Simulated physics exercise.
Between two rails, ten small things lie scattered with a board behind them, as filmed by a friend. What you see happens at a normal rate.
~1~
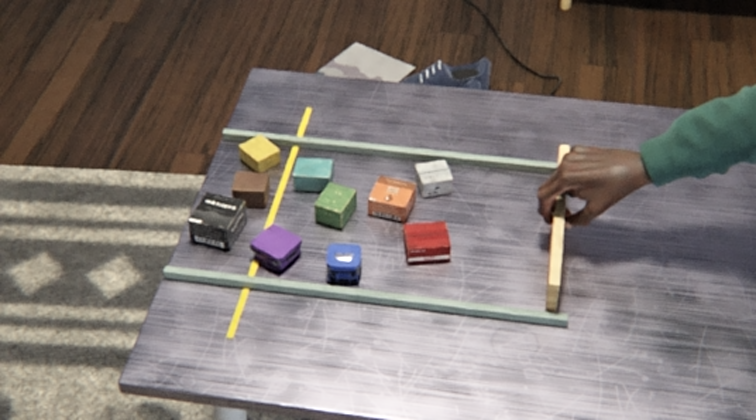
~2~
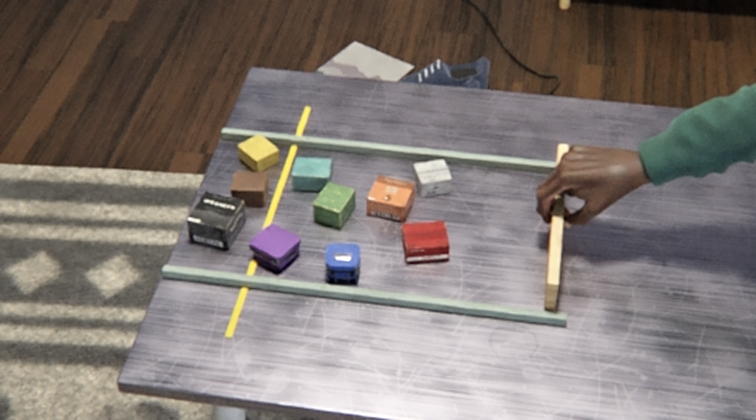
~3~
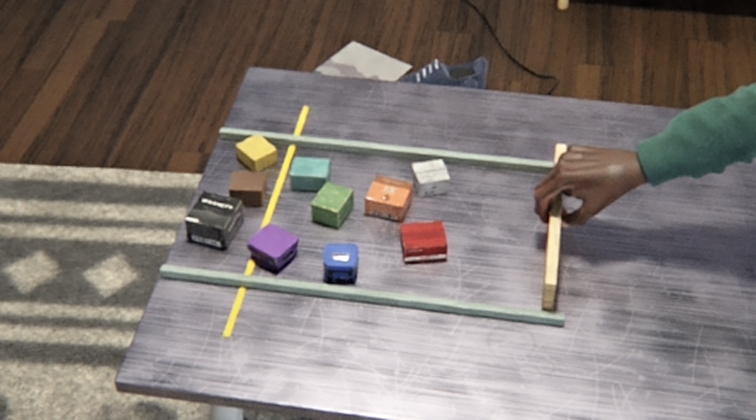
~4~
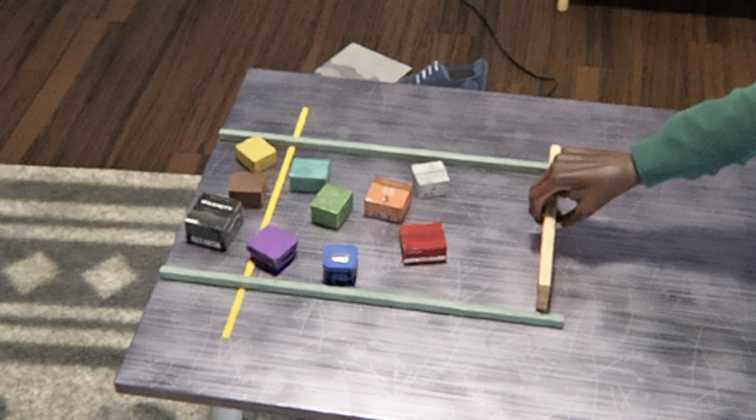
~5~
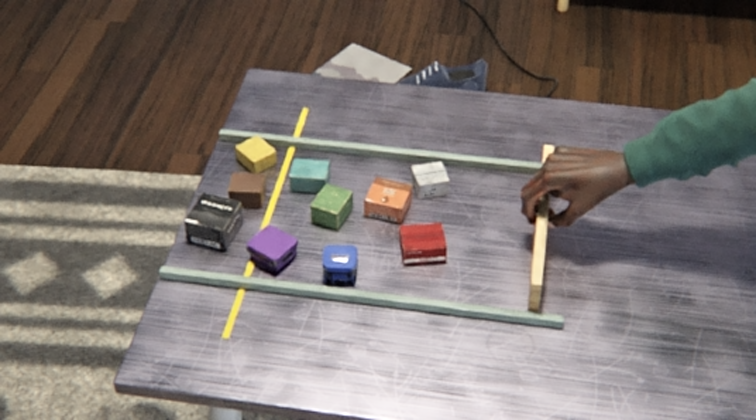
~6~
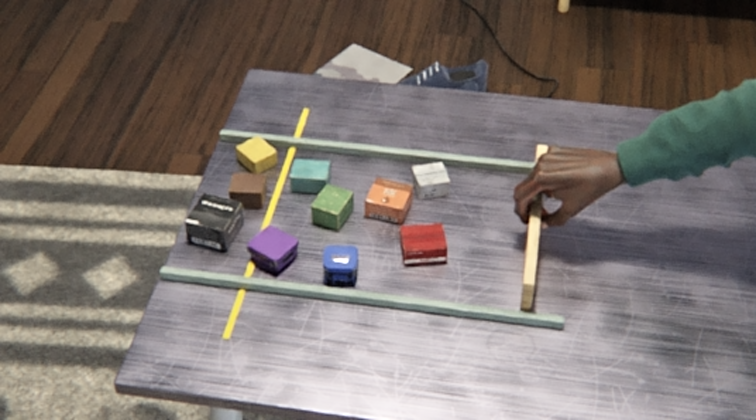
In the video, small colored blocks and boxes lie scattered between two rails on a table, some near a yellow strip, while a hand holds an upright board still, then slides it slightly left; the objects stay in place.
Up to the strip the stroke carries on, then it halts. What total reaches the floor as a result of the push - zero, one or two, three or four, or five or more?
All but one or two remain.
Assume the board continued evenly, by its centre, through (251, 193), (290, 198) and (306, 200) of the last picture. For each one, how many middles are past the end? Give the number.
3, 0 and 0.
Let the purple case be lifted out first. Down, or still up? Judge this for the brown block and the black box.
Well, the brown block goes off the edge while the black box is still there.
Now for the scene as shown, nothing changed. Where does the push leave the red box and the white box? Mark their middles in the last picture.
Going in order: First (244, 220), then (270, 161).
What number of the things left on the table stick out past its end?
The number is 1.
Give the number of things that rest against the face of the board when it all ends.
I count 4 of them.
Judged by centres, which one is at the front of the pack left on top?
I'd go with the yellow block.
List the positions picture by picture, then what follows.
The first frame shows black box (218, 221); yellow block (260, 154); brown block (251, 189); board (558, 226); tape (274, 210).
The second frame shows yellow block (259, 154); turquoise block (312, 175).
The third frame shows brown block (248, 189); green block (333, 205).
The fourth frame shows black box (214, 221); white box (430, 180).
The fifth frame shows yellow block (256, 155); purple case (273, 250).
The sixth frame shows black box (215, 222); yellow block (257, 156); brown block (248, 191); board (534, 226); tape (271, 211).
Early on, none off yet; black box at rest near (215, 222); yellow block at rest near (257, 156); brown block at rest near (248, 191).
A while later, none off yet; black box moving near (210, 221); yellow block travelled a little near (247, 151); brown block travelled about its own width near (226, 187).
Finally, the number that fall off is one or two; lost, brown block and black box.
